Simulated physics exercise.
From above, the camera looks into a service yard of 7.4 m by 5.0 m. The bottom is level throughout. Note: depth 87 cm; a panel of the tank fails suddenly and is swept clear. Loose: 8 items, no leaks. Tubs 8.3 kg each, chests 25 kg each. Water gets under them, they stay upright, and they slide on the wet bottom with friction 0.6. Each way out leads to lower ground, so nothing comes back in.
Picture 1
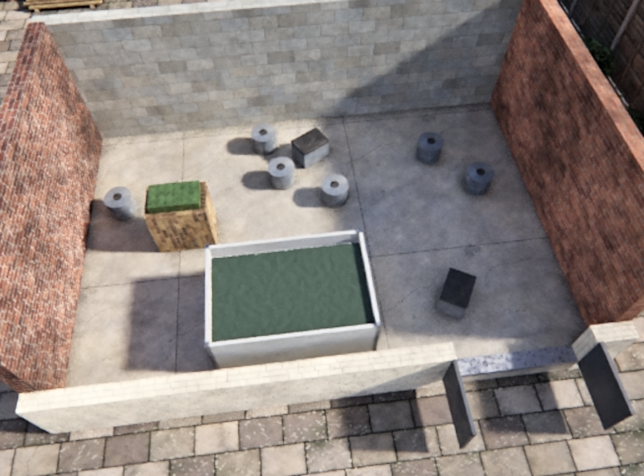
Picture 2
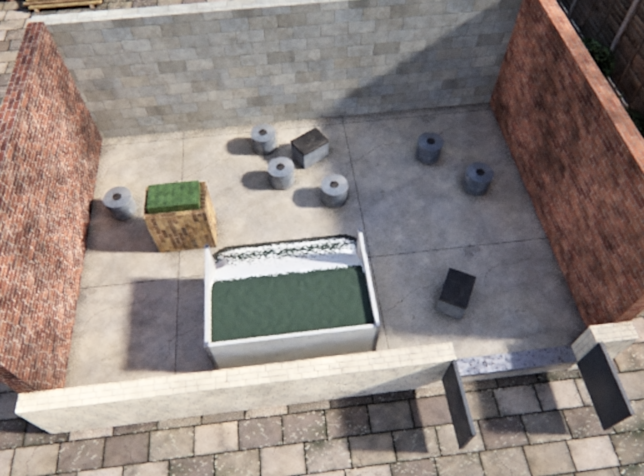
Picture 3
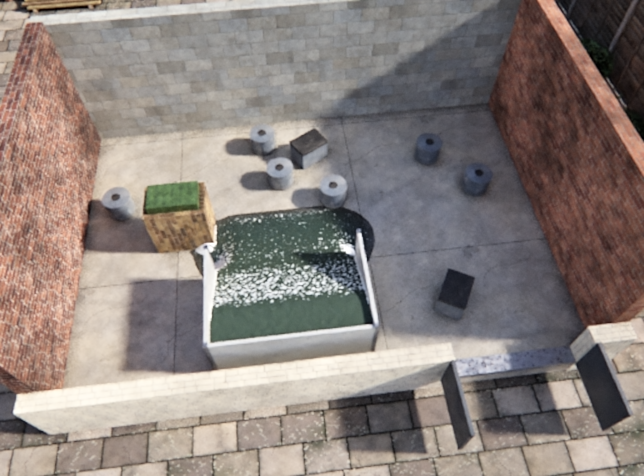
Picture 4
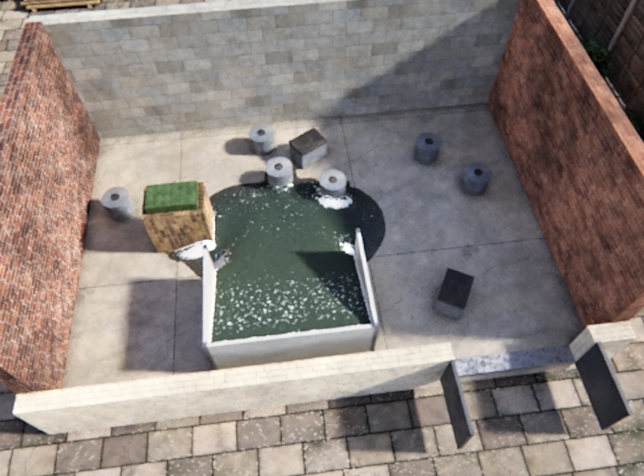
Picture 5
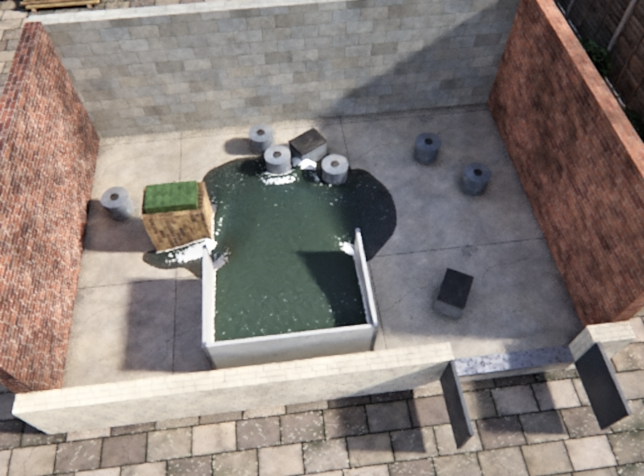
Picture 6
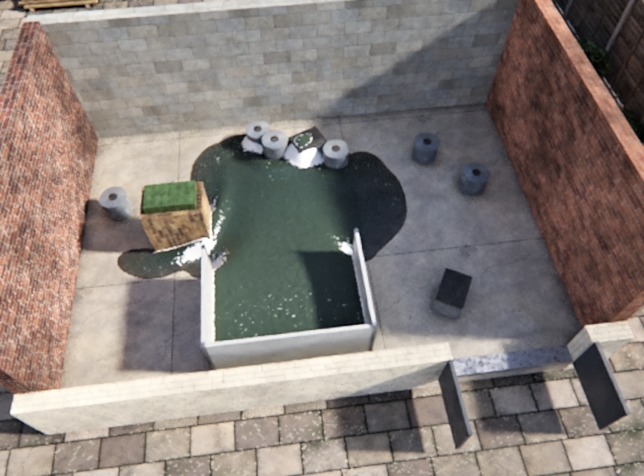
In this clip, the far side of a tank of dark green water gives way in a walled yard, and water spreads across the floor, foaming around a grass-topped block and pushing nearby grey tubs toward the back wall.
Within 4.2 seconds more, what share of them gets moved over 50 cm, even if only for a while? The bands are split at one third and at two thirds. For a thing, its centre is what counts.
It falls at two thirds or above.
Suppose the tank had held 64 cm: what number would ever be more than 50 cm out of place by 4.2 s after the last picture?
With that change, 7 of them.
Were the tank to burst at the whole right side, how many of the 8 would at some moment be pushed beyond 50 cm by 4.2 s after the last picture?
Then the count would be 4.
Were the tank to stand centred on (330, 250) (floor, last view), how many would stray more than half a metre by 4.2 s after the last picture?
In that case the number is 7.
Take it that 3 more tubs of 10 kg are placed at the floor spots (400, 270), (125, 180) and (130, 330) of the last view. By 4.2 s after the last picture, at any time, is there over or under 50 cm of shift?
One after another they come out inside the limit, above it, above it.
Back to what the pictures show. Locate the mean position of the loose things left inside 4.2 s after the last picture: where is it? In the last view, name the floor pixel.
Mean floor pixel: About (411, 218).
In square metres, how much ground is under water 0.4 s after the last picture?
I'd estimate close to 17 m2.
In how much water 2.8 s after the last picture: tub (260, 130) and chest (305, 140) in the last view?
Close to 14 and 20 centimetres.
Then, 0.4 s after the last picture 3 of 8 are over 50 cm from their spots; 2 afloat.
Then, 1.5 s after the last picture 4 of 8 are over 50 cm from their spots; 4 afloat.
Then, 2.8 s after the last picture 5 of 8 are over 50 cm from their spots; 5 afloat.
Then, 4.2 s after the last picture 7 of 8 are over 50 cm from their spots, and 7 have been at some point; 5 afloat.
